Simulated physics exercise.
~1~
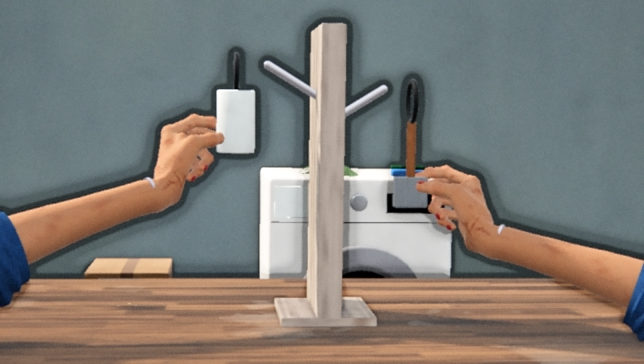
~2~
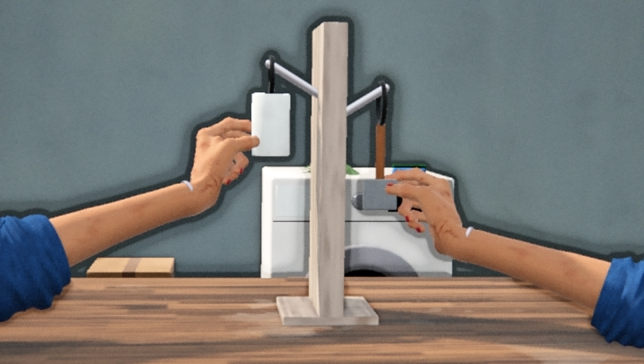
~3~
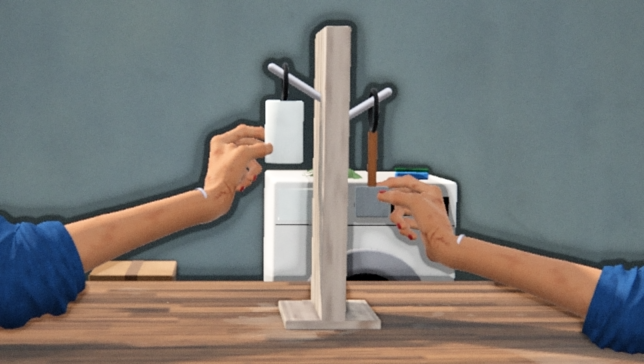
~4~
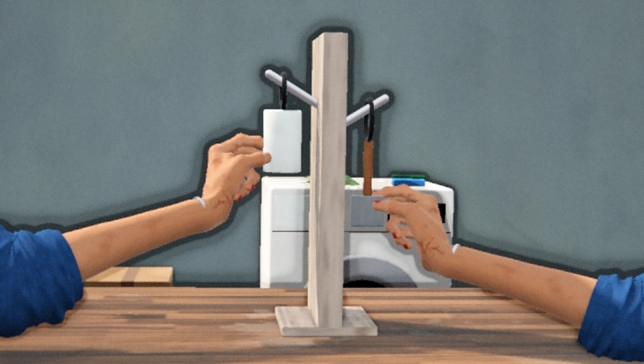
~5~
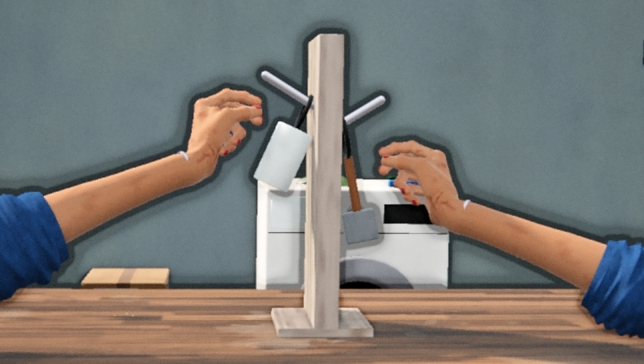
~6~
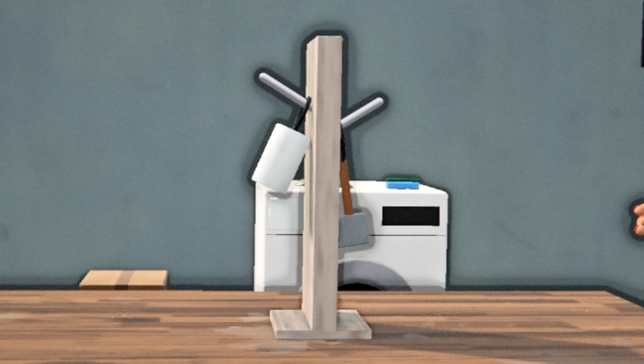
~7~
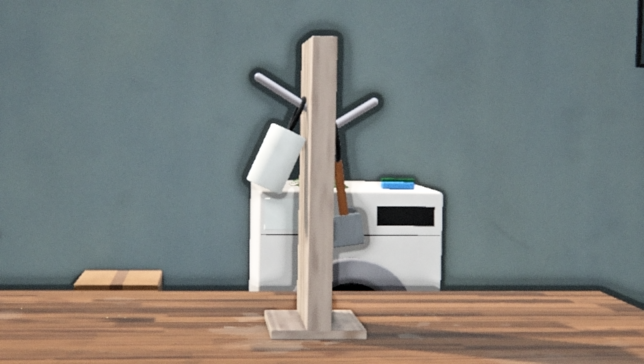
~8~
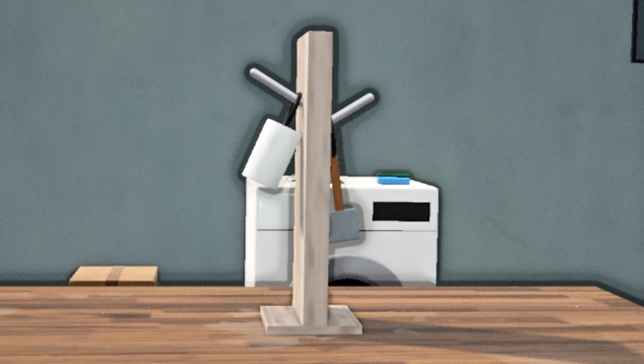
Two hands hang a white lantern and a grey brush on a stand's pegs and withdraw, leaving both tilted but hooked.
